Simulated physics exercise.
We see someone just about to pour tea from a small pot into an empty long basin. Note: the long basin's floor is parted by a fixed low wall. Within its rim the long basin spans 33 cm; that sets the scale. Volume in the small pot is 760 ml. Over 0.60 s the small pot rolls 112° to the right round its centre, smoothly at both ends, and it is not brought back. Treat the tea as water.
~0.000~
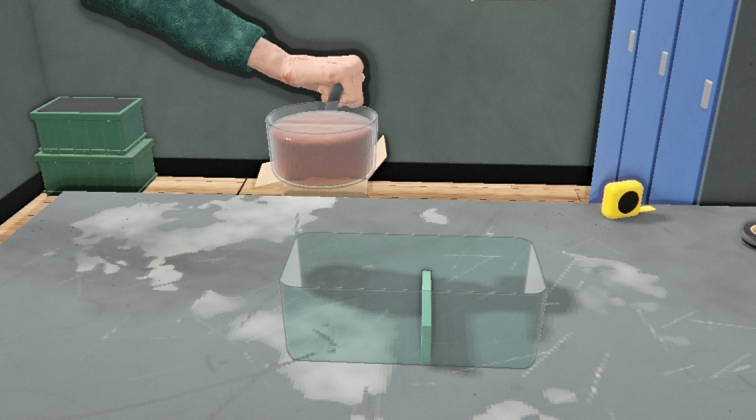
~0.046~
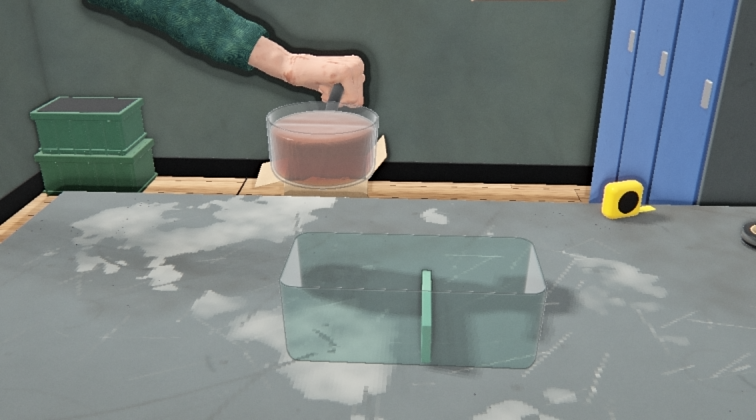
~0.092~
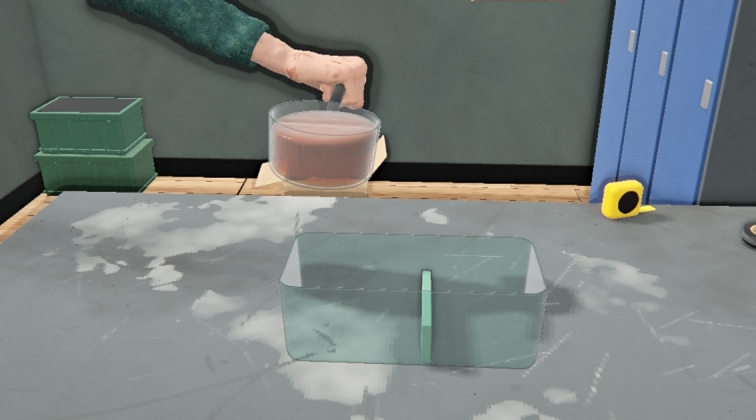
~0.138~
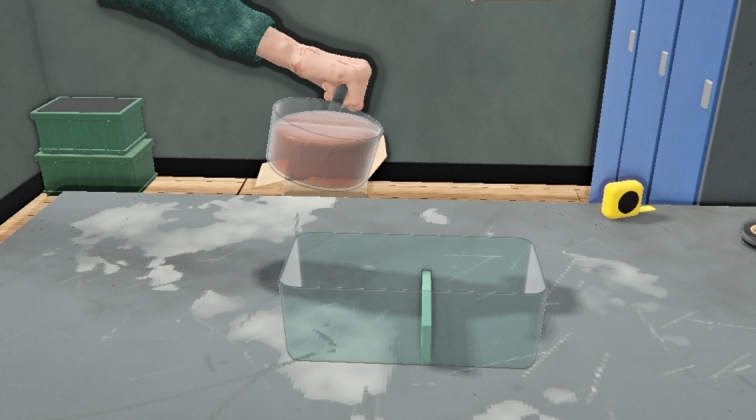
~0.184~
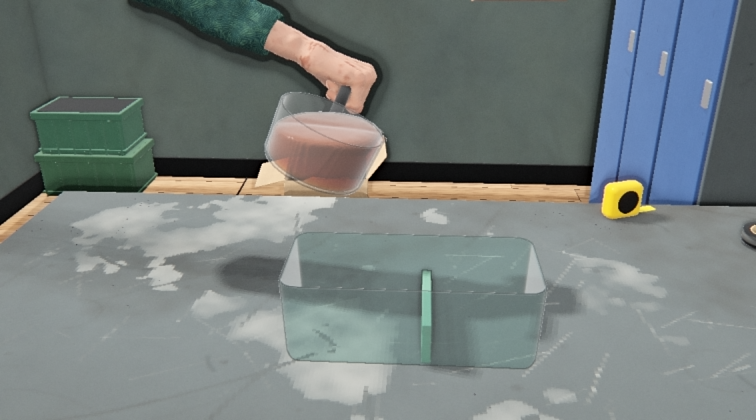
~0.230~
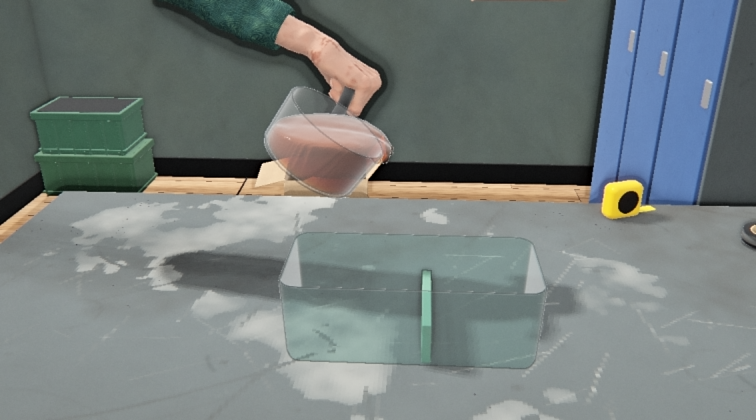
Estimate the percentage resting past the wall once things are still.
I would say roughly 34 percent.
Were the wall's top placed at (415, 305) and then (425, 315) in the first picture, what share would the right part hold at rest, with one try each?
60 % and 45 %.
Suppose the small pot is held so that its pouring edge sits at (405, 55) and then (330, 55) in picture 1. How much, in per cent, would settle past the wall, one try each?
75 and 5 %.
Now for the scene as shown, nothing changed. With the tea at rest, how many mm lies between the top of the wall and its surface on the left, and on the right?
Noted: Left near 40 mm, right near 46 mm.
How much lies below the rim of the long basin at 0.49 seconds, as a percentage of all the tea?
The basin holds roughly 32 in a hundred parts at that moment.
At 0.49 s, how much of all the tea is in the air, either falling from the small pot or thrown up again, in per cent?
Near 48 per cent at that moment.
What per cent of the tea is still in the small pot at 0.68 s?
Around 3 percent of it.
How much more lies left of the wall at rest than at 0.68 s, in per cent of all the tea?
7 %.
Then, 0.49 s in, the tilt is 103° and 20 per cent is still to pour, 11 is left of the wall and 21 right of it.
Then, 0.68 s in, the tilt is 112° and 3 per cent is still to pour, 56 is left of the wall and 34 right of it.
Then, 0.88 s in, the tilt is 112° and 0 per cent is still to pour, 60 is left of the wall and 33 right of it.
Then, 1.10 s in, the tilt is 112° and 0 per cent is still to pour, 62 is left of the wall and 34 right of it.
Finally, 62 per cent lies left of the wall, 34 right of it and 3 outside.
